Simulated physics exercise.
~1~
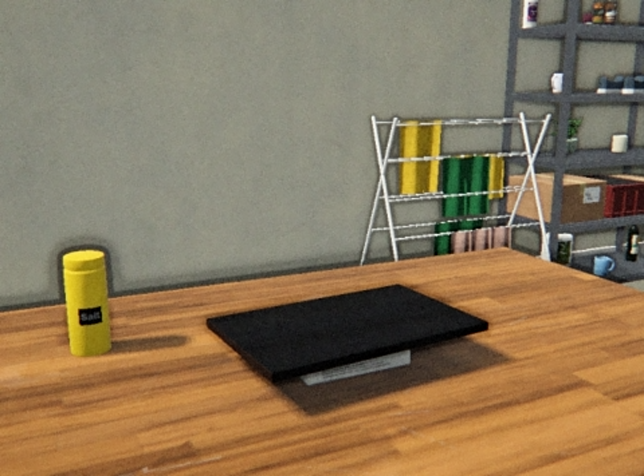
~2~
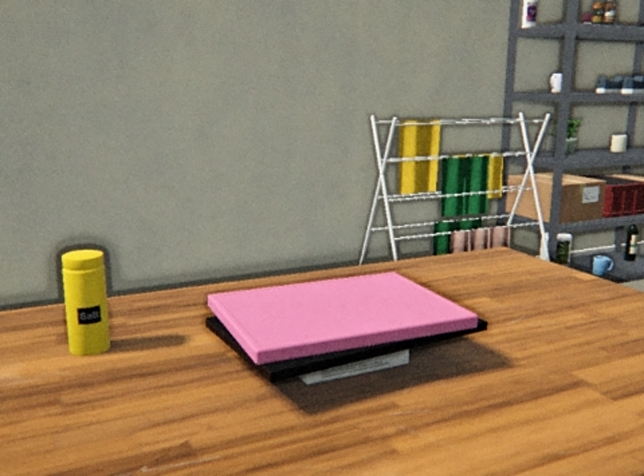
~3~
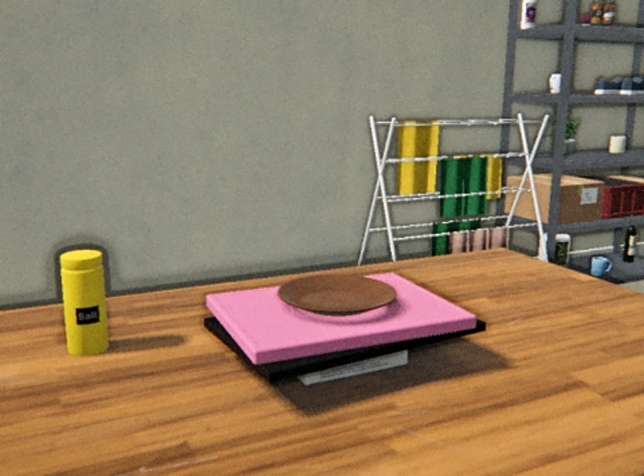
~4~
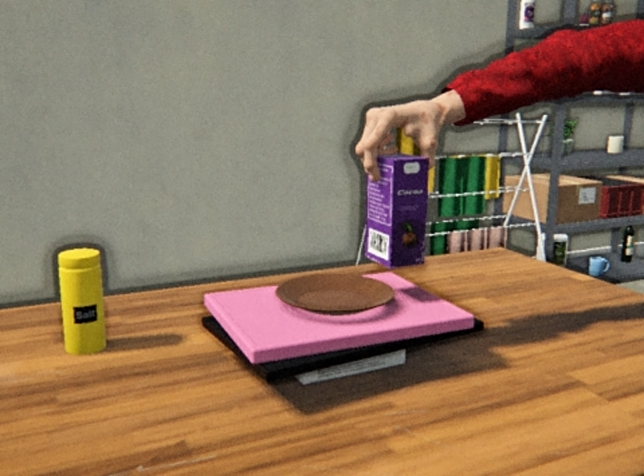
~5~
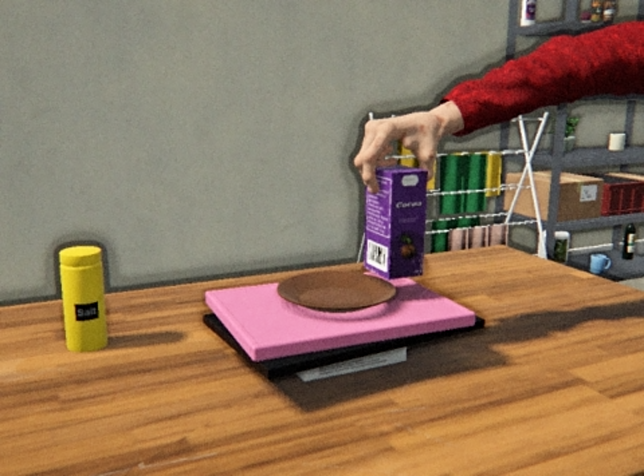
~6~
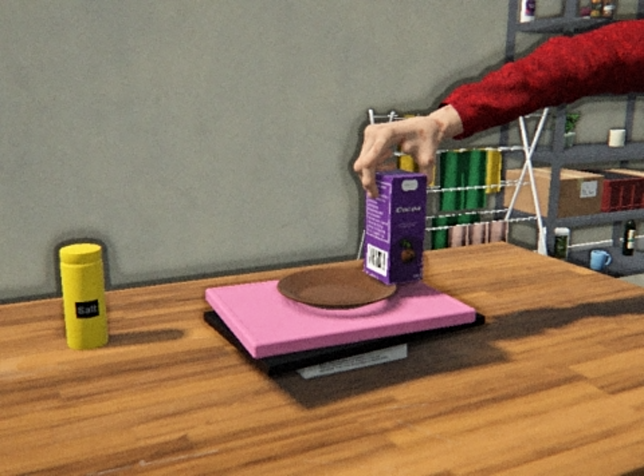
On a wooden table, a pink tray and brown plate appearing on a black board, then a hand lowering a purple carton beside the plate.
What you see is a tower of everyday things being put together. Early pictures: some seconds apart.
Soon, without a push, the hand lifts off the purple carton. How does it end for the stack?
I expect something to leave its place.
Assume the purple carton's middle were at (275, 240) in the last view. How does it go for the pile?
In the end the pile crashes down.
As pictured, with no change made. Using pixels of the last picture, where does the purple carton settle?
The object winds up at approximately (506, 270).
Then, 0.50 s past the last view, purple carton now fallen.
Then, 0.80 s past the last view, things are still on the move.
Finally, fallen, purple carton; the other 5 still in place. Final places as the last picture's camera would see them, purple carton near (506, 269). The pile loses its balance.
